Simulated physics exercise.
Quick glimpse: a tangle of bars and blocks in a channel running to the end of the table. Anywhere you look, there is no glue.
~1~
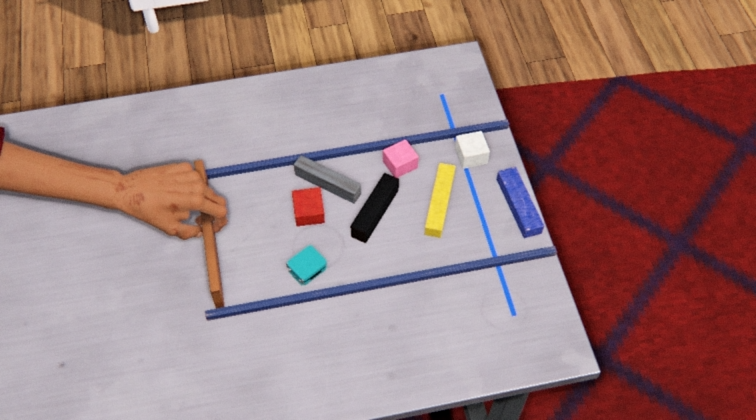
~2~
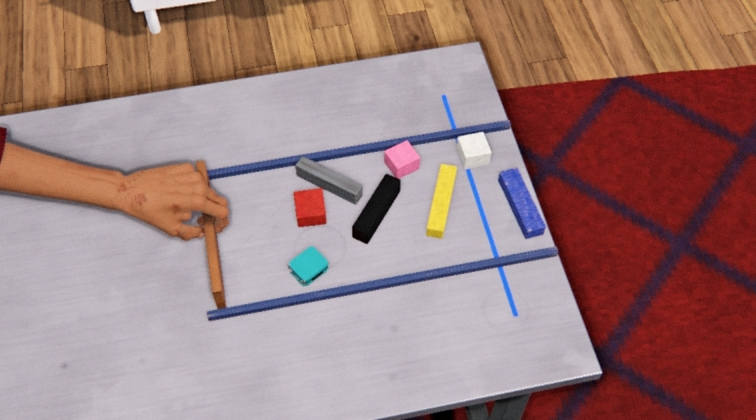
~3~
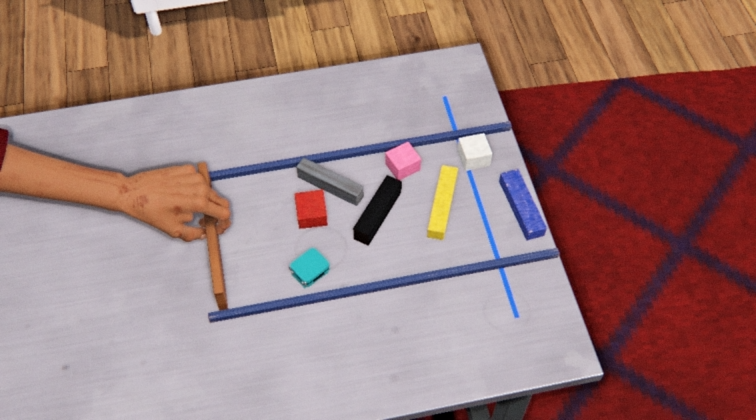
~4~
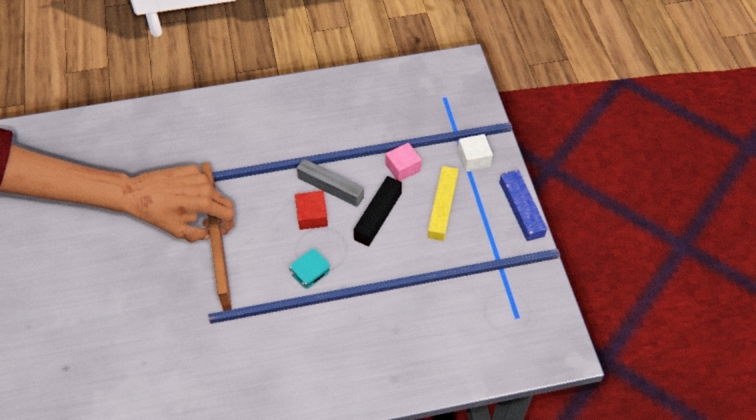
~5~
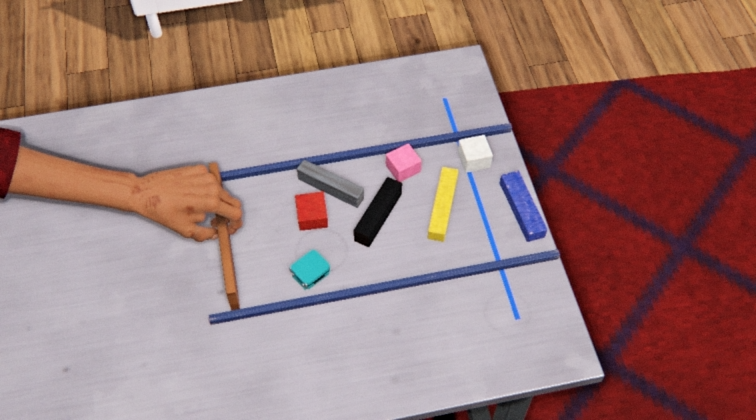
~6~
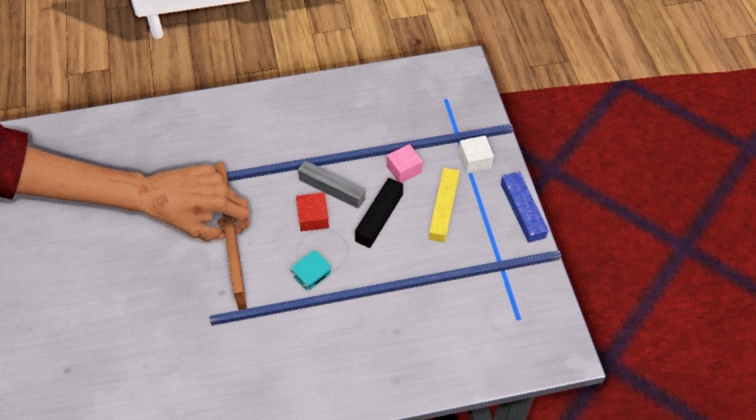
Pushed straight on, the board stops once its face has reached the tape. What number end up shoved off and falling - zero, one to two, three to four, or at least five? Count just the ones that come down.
The count is one to two.
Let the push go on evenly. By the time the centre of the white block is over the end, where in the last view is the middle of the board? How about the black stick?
Approx. (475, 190) / approx. (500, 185) for the other.
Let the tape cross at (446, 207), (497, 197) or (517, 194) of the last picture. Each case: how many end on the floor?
The counts would be 0, 4 and 6.
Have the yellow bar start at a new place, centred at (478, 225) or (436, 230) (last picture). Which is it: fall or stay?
Lab note - yellow bar, try one keeps its place, try two keeps its place.
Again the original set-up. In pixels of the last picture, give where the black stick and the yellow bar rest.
The black stick at (515, 196), the yellow bar at (530, 206).
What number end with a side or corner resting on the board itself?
4 in contact.
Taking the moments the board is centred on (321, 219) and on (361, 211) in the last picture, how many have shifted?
Tally: First 3; then 4.
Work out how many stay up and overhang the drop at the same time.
Counting them gives 3.
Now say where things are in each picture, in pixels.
In the first frame, blue bar (520, 202); white block (472, 150); yellow bar (440, 200); board (209, 233); tape (475, 196).
In the second frame, white block (474, 151); red block (310, 208).
In the third frame, yellow bar (443, 202); board (212, 235).
In the fourth frame, blue bar (523, 205); black stick (378, 211).
In the fifth frame, white block (475, 154); pink block (403, 163).
In the sixth frame, blue bar (524, 206); white block (476, 155); yellow bar (444, 204); board (231, 234); tape (479, 200).
Early on, none off yet; blue bar at rest near (524, 206); white block at rest near (476, 155); yellow bar at rest near (444, 204).
A while later, none off yet; blue bar at rest near (524, 206); white block at rest near (476, 155); yellow bar moving near (451, 205).
Further along, none off yet; blue bar travelled a little near (536, 206); white block travelled about its own width near (501, 155); yellow bar travelled about its own width near (493, 212).
Finally, the number that fall off is one or two; lost, white block and blue bar.
